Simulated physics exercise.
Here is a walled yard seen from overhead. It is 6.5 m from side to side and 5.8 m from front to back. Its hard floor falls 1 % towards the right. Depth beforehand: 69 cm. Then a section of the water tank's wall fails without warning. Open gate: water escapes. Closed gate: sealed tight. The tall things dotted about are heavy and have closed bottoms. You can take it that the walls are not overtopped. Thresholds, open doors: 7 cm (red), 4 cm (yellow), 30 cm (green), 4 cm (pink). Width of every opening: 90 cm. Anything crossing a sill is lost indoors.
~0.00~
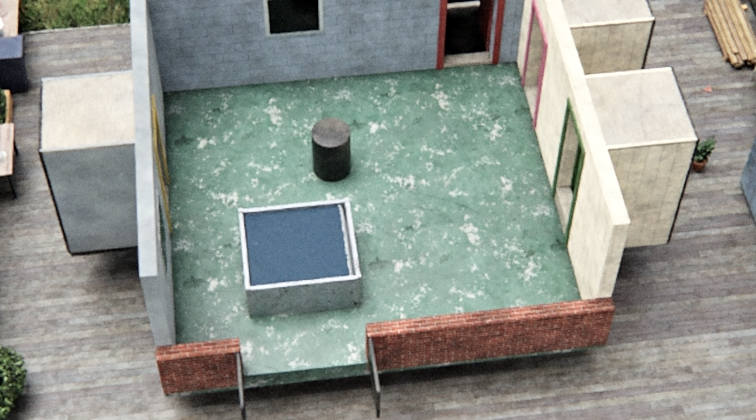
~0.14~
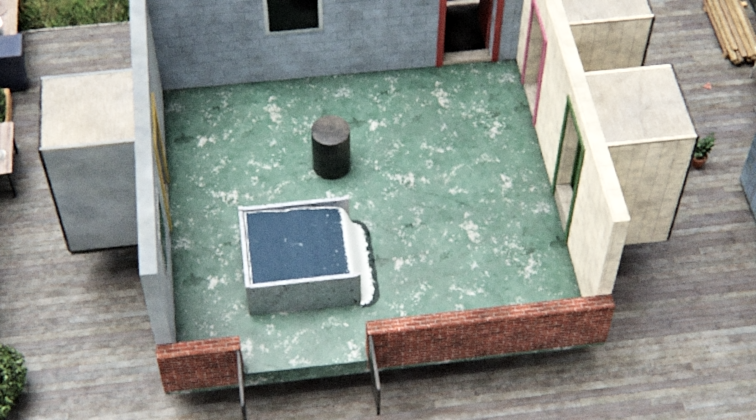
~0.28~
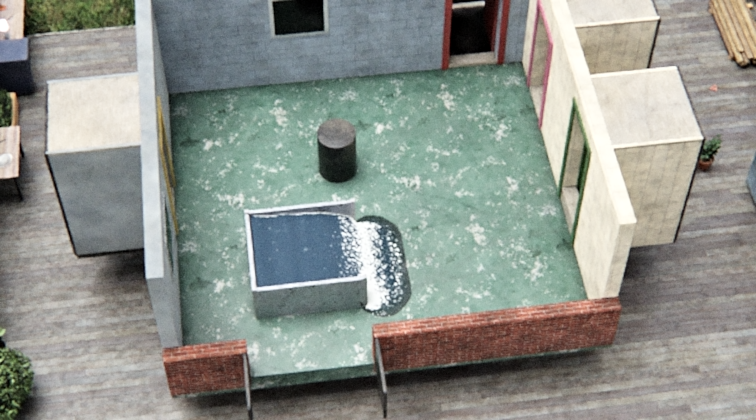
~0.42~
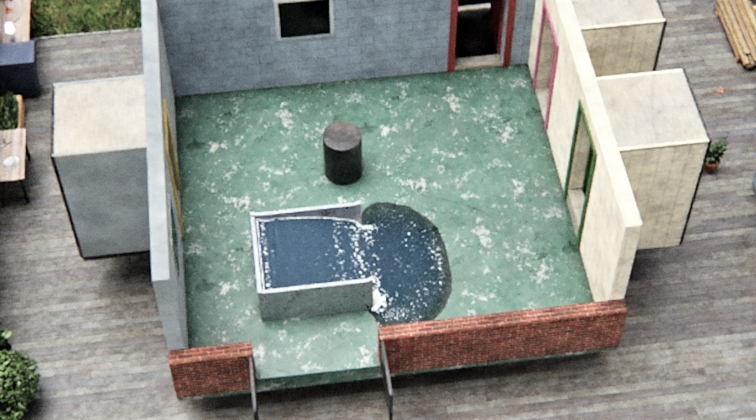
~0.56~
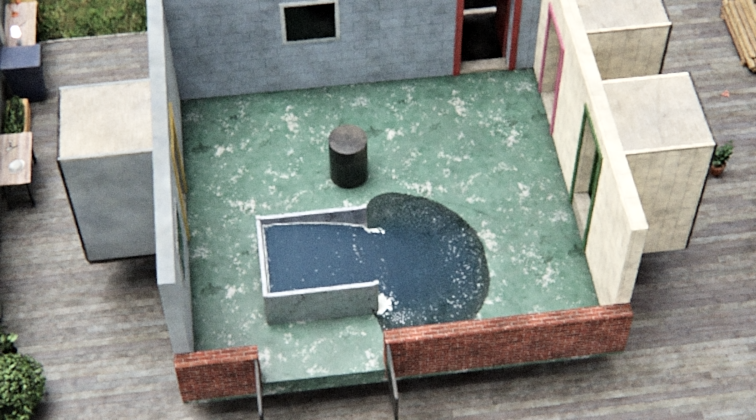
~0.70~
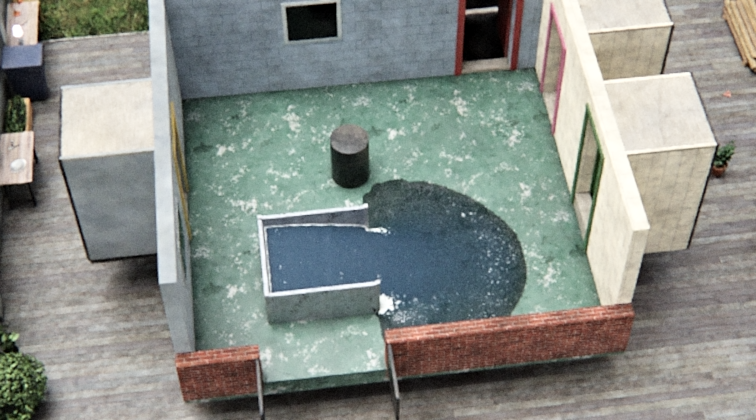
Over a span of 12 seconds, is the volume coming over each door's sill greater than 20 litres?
Within 12 seconds: At the red door, greater; at the yellow door, not greater; at the green door, not greater; at the pink door, greater.
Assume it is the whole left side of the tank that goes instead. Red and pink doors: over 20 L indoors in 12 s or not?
At the red door the limit is not exceeded; at the pink door it is surpassed.
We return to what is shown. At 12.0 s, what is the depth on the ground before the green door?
Roughly 7.5 centimetres.
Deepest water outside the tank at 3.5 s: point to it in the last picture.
Roughly at pixel (531, 76).
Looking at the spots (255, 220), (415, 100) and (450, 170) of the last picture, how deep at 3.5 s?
Listed order: 0 / 0 / 1 cm.
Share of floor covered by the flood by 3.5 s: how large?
About 40 per cent.
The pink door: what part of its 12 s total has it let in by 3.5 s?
Some 15 per cent by then.
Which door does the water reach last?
The answer is the yellow door.
After 1.4 s water covers 35 % of the floor and is deepest (24 cm) near (384, 279); red door not reached, yellow door not reached, green door 26 cm at the sill, 0 L in, pink door not reached.
After 2.2 s water covers 40 % of the floor and is deepest (40 cm) near (600, 332); red door not reached, yellow door not reached, green door 27 cm at the sill, 0 L in, pink door 7 cm at the sill, 0 L in.
After 3.5 s water covers 40 % of the floor and is deepest (23 cm) near (531, 76); red door 15 cm at the sill, 4 L in, yellow door not reached, green door 17 cm at the sill, 0 L in, pink door 8 cm at the sill, 16 L in.
After 7.0 s water covers 75 % of the floor and is deepest (12 cm) near (534, 90); red door 12 cm at the sill, 93 L in, yellow door not reached, green door 6 cm at the sill, 0 L in, pink door 10 cm at the sill, 55 L in.
After 12.0 s water covers 90 % of the floor and is deepest (8 cm) near (576, 241); red door 6 cm at the sill, 106 L in, yellow door 3 cm at the sill, 0 L in, green door 7 cm at the sill, 0 L in, pink door 7 cm at the sill, 114 L in.
